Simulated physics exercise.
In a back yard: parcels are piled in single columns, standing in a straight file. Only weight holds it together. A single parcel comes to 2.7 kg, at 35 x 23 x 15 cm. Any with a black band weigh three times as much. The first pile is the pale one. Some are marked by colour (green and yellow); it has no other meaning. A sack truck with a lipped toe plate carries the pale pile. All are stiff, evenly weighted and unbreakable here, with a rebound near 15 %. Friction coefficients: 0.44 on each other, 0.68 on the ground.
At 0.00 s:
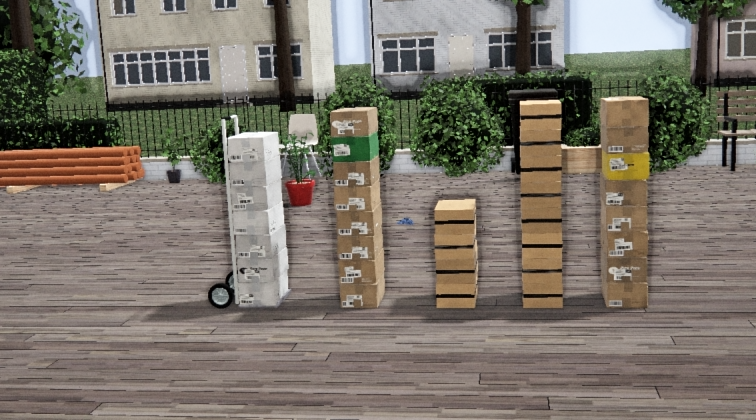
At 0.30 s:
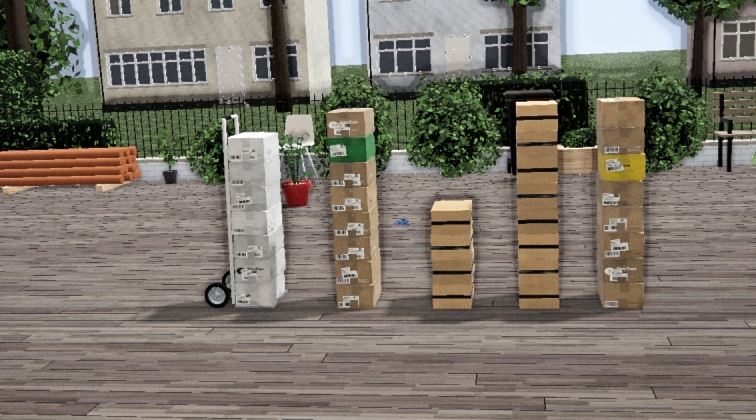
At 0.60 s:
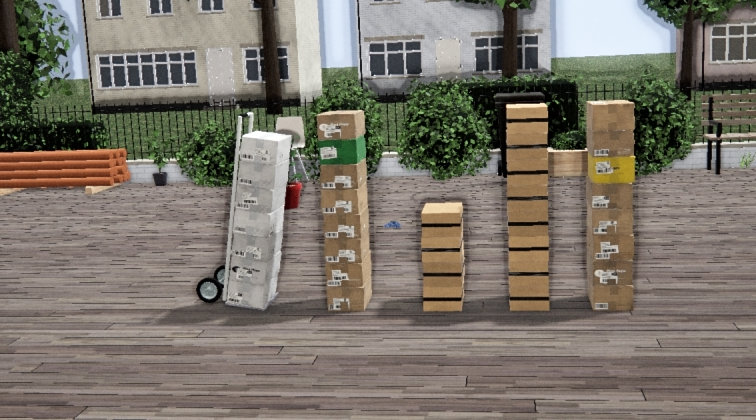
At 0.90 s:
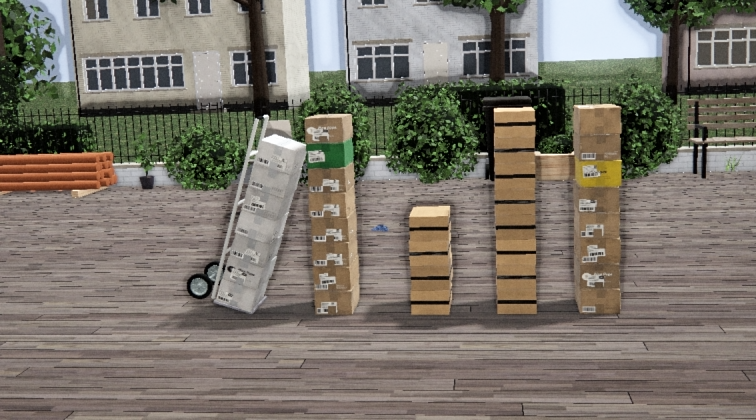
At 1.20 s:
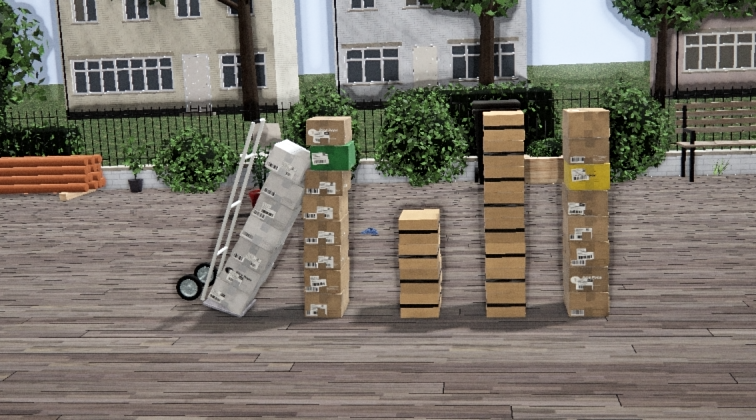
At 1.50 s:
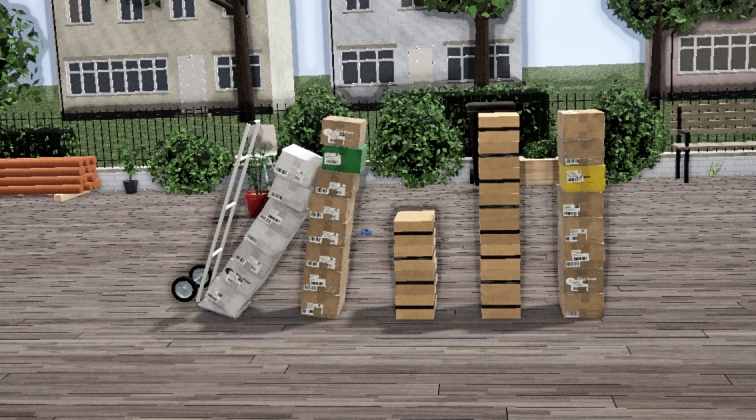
The clip shows a row of parcel stacks in a yard as a sack truck tilts rightward, its pale pile leaning and bending into the neighbouring stack, whose upper boxes, including a green one, shift and tilt right.
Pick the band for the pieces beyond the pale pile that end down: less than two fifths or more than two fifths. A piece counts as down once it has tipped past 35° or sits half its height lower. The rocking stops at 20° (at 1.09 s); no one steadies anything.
It comes to fewer than two in five.
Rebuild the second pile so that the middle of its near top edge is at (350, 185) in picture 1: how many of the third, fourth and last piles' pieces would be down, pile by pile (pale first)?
In that case third 0, fourth 0, last 0.
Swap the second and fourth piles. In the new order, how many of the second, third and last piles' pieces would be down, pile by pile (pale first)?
Then second 0, third 0, last 0.
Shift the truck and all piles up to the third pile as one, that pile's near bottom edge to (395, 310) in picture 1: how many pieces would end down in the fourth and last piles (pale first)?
In that case fourth 0, last 0.
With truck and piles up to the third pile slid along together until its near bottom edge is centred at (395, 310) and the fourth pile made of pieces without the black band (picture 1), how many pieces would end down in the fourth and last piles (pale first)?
In that case fourth 0, last 0.
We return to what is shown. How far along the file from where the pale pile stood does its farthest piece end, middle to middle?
Some 85 cm.
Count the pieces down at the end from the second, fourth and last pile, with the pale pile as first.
Second 6, fourth 0, last 0.
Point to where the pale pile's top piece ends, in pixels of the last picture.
Around (348, 206).
By 1.64 s, 7 of the pale pile down; none of the 28 other parcels down, 8 disturbed; green parcel tilted 12°.
By 1.82 s, 7 of the pale pile down; none of the 28 other parcels down, 8 disturbed; green parcel tilted 20°.
By 2.00 s, 7 of the pale pile down; 3 of the 28 other parcels down; green parcel tilted 36°, 15 cm lower.
By 2.36 s, 7 of the pale pile down; 6 of the 28 other parcels down; green parcel tilted 73°, 43 cm lower.
When it is over (3.2 s), 7 of the pale pile down; 6 of the 28 other parcels down; green parcel on its side; yellow parcel unmoved. That is 21 per cent. In pixels of the last frame, middles, green parcel near (452, 295), yellow parcel near (581, 175).
